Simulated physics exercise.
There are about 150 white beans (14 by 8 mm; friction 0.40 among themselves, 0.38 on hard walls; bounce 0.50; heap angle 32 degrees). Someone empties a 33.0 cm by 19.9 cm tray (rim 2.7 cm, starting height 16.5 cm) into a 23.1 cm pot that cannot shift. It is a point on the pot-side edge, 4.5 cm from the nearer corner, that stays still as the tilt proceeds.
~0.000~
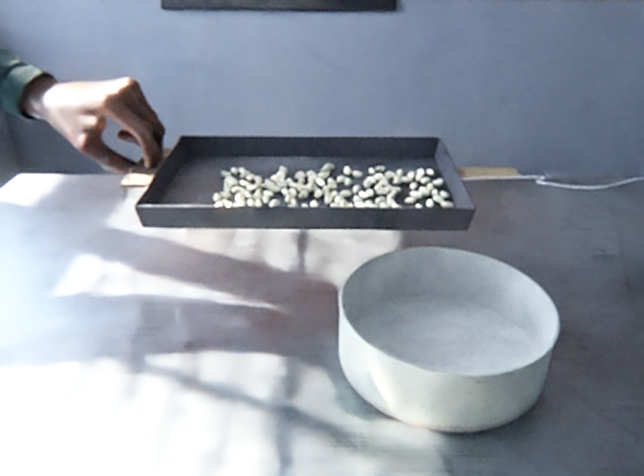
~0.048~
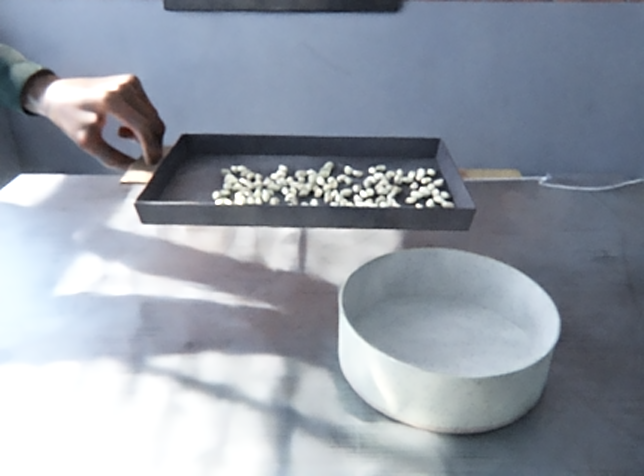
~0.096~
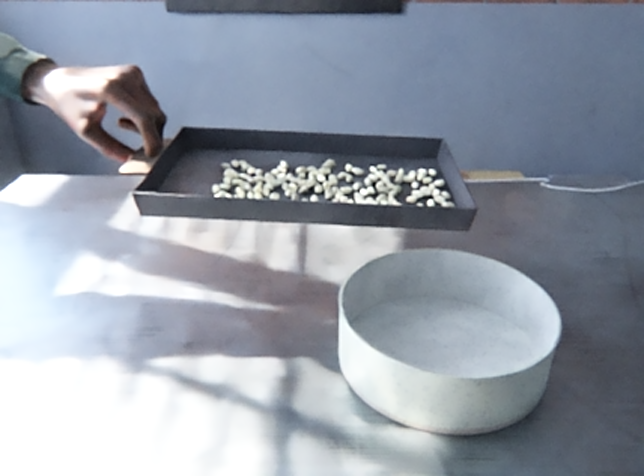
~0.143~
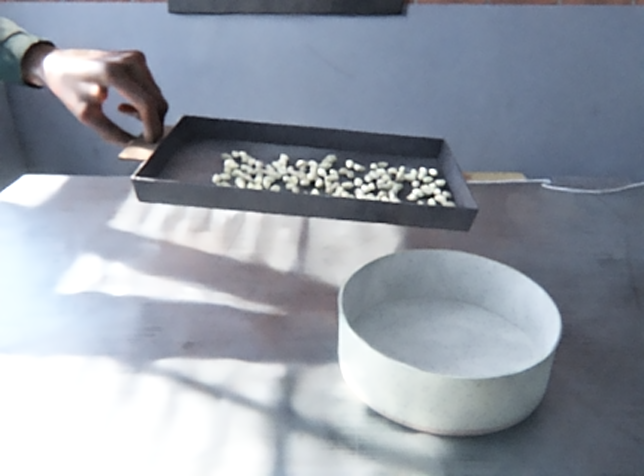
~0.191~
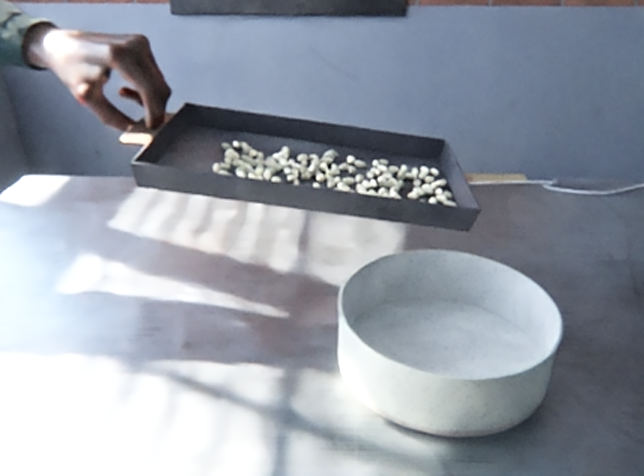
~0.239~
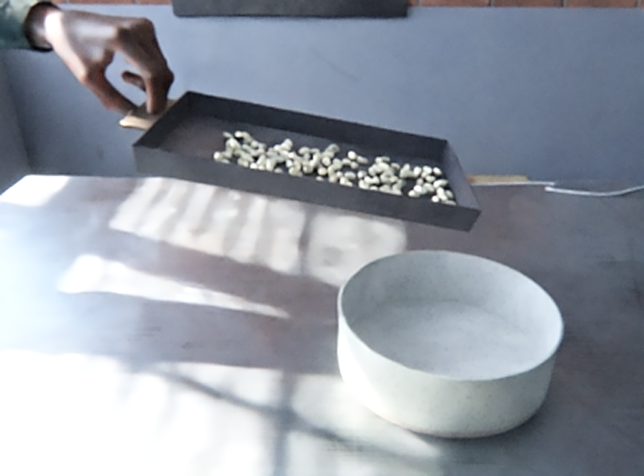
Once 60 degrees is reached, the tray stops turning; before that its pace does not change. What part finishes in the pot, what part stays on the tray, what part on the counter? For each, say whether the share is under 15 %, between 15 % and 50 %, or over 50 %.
Result: Pot: A small number; left on the tray: The majority; counter: A small number.
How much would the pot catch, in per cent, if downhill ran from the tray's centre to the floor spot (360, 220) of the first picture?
Some 0 per cent.
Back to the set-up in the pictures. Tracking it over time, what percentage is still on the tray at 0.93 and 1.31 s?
About 100, 95.
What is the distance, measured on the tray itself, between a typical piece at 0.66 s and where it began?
Displacement on the tray: About 6 cm.
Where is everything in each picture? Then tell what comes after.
Tray tilt 0 degrees, front corners at (139, 204) and (470, 206); middle of the pieces at (326, 190); pot at (446, 301), in the first frame.
Tray tilt 1 degrees, front corners at (139, 200) and (471, 207); middle of the pieces at (327, 189), in the second frame.
Tray tilt 2 degrees, front corners at (138, 191) and (472, 207); middle of the pieces at (327, 186), in the third frame.
Tray tilt 5 degrees, front corners at (137, 177) and (474, 207), lowest corner right front; middle of the pieces at (328, 181), in the fourth frame.
Tray tilt 8 degrees, front corners at (137, 161) and (475, 207), lowest corner right front; middle of the pieces at (329, 175), in the fifth frame.
Tray tilt 10 degrees, front corners at (138, 145) and (477, 207), lowest corner right front; middle of the pieces at (332, 170); pot at (447, 304). Its pace works out near 55 degrees a second, in the sixth frame.
Then, at 0.66 s, tilt 34 degrees; the tray holds 100 %, the pot 0 %.
After 0.93 s, tilt 50 degrees; the tray holds 100 %, the pot 0 %.
After 1.31 s, tilt 60 degrees; the tray holds 95 %, the pot 0 %.
At rest (2.4 s), pot 0 %, tray 95 %, counter 0 %.
